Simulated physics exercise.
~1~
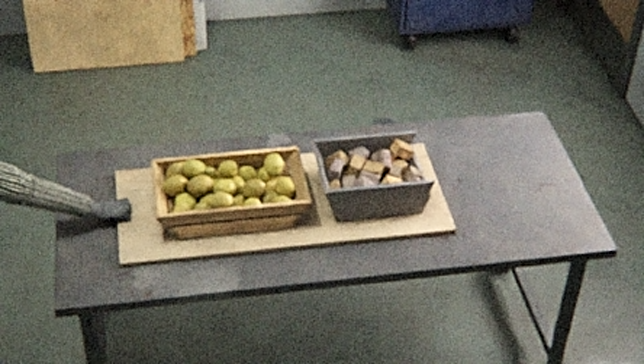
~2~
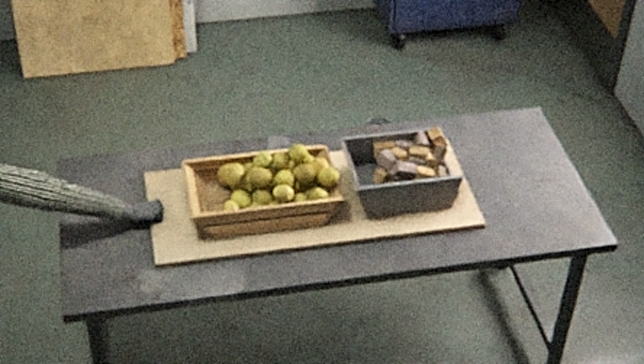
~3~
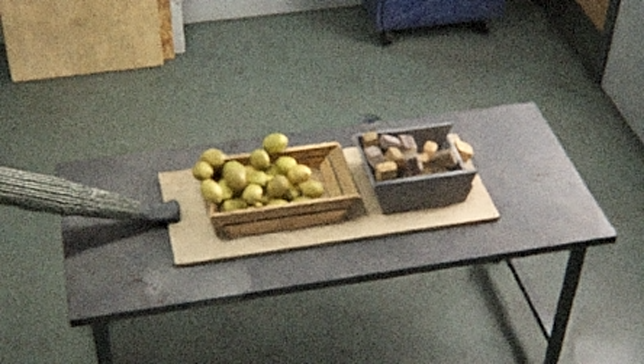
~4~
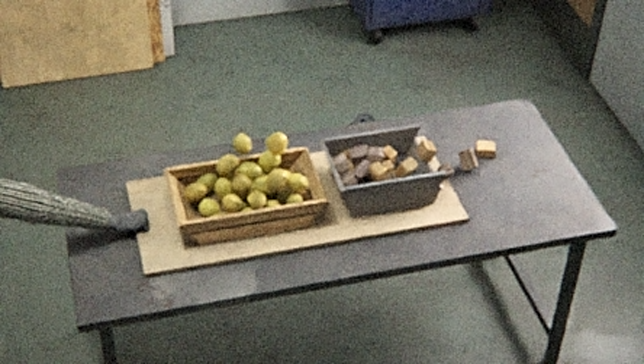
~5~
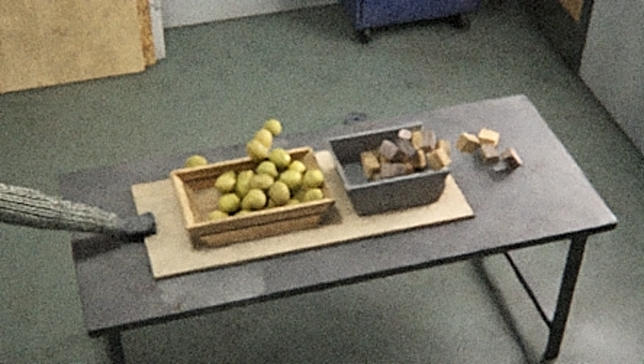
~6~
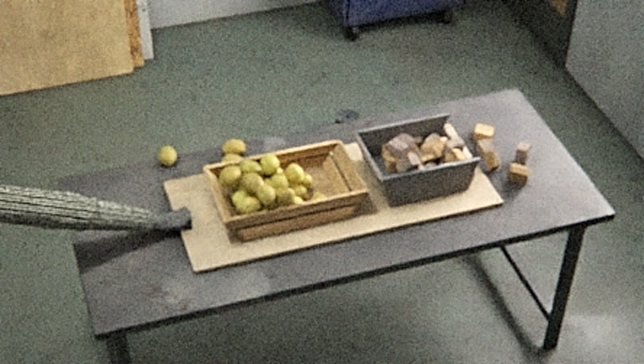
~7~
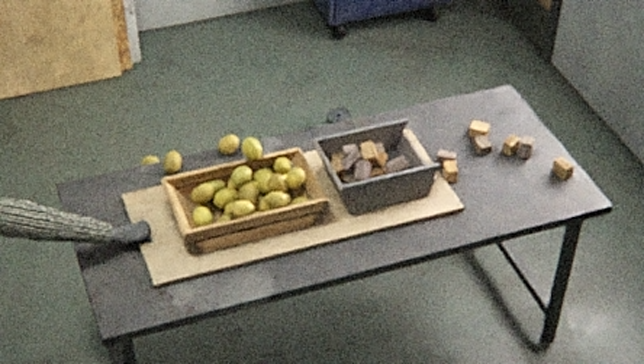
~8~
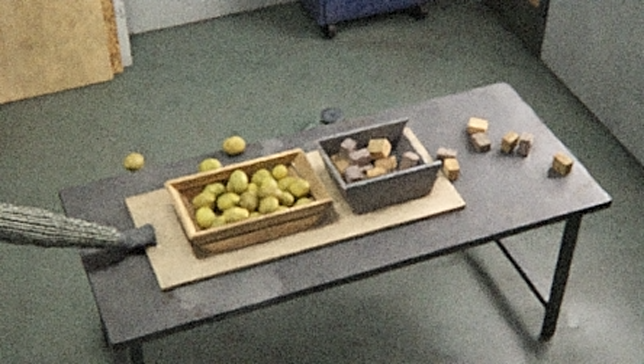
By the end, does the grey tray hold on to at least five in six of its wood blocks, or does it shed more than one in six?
It sheds more than one in six of them, and the lost blocks lie scattered off its right end while most of the load stays in the tray.
A grey ribbed arm reaches in from the left to a pale board on a dark table, seen from above in a room with a green floor. Fixed to the board are a wooden tray of yellow-green fruit on the left and a grey tray of small wood blocks on the right. The board slides right, then back left, and blocks spill over the grey tray's right end while fruit piles up and tumbles out behind the wooden tray. Another slide right and back leaves more blocks out. Finally the board rests, with blocks scattered to the right and a couple of fruit lying behind.
